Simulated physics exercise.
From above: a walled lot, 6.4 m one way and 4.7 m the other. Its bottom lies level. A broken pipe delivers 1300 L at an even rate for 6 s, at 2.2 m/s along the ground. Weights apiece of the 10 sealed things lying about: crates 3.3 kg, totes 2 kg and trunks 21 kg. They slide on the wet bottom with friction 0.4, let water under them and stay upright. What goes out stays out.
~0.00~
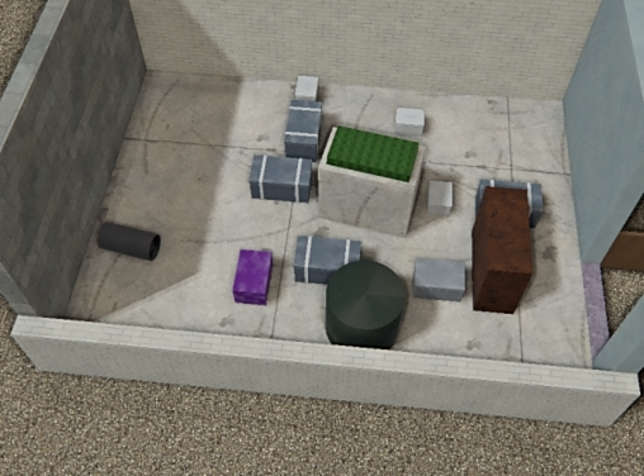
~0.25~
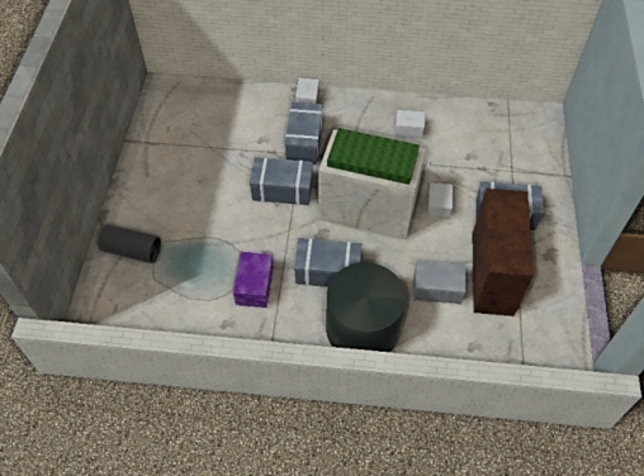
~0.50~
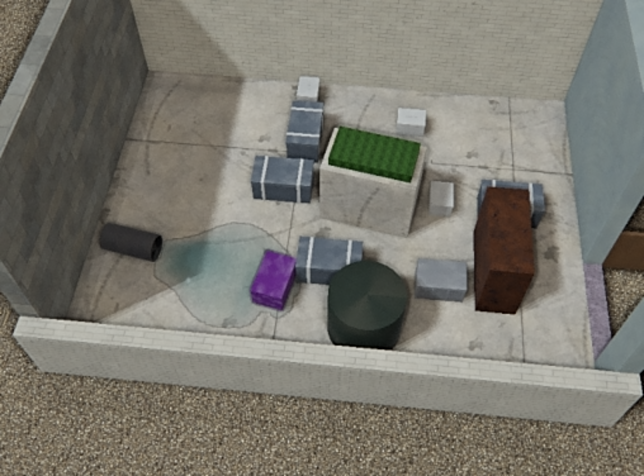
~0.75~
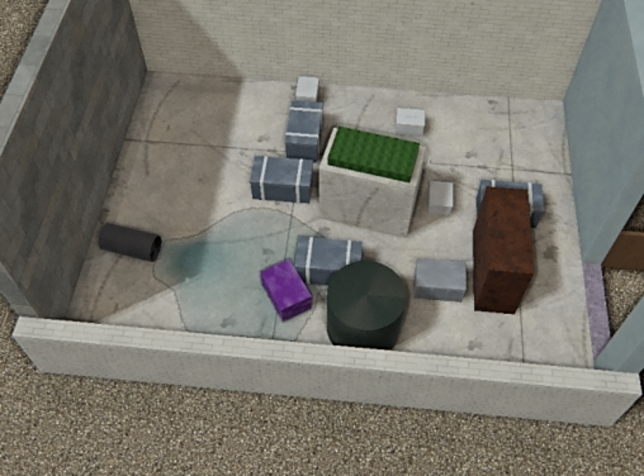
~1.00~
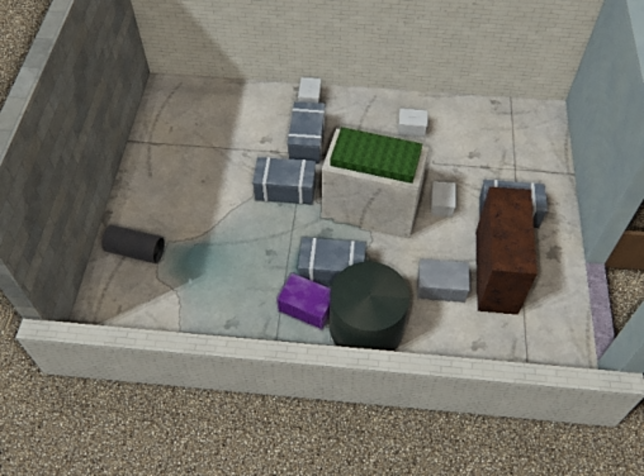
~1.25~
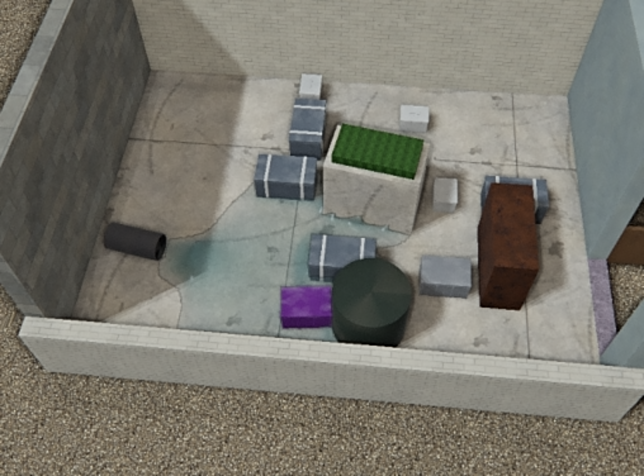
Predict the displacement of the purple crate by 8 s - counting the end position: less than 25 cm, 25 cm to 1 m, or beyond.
Purple crate moves a short way.
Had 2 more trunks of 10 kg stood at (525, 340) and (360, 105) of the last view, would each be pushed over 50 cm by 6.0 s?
In that order: More, less.
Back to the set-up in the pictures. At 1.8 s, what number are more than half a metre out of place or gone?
2 of them.
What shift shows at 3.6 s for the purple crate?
Roughly 100 cm by then.
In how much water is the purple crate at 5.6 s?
Roughly 18 cm.
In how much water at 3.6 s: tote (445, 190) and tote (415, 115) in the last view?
About 2 and 0 cm.
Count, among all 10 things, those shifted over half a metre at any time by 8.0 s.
I count 6.
After 1.8 s the purple crate is near (304, 322), 1.0 m from its start, afloat; 0 of 10 are out; 1 afloat.
After 3.6 s the purple crate is near (305, 319), 1.0 m from its start, afloat; 0 of 10 are out; 3 afloat.
After 5.6 s the purple crate is near (305, 325), 1.0 m from its start, afloat; 0 of 10 are out; 5 afloat.
After 8.0 s the purple crate is near (284, 317), 0.8 m from its start, afloat; 1 of 10 are out; 4 afloat.
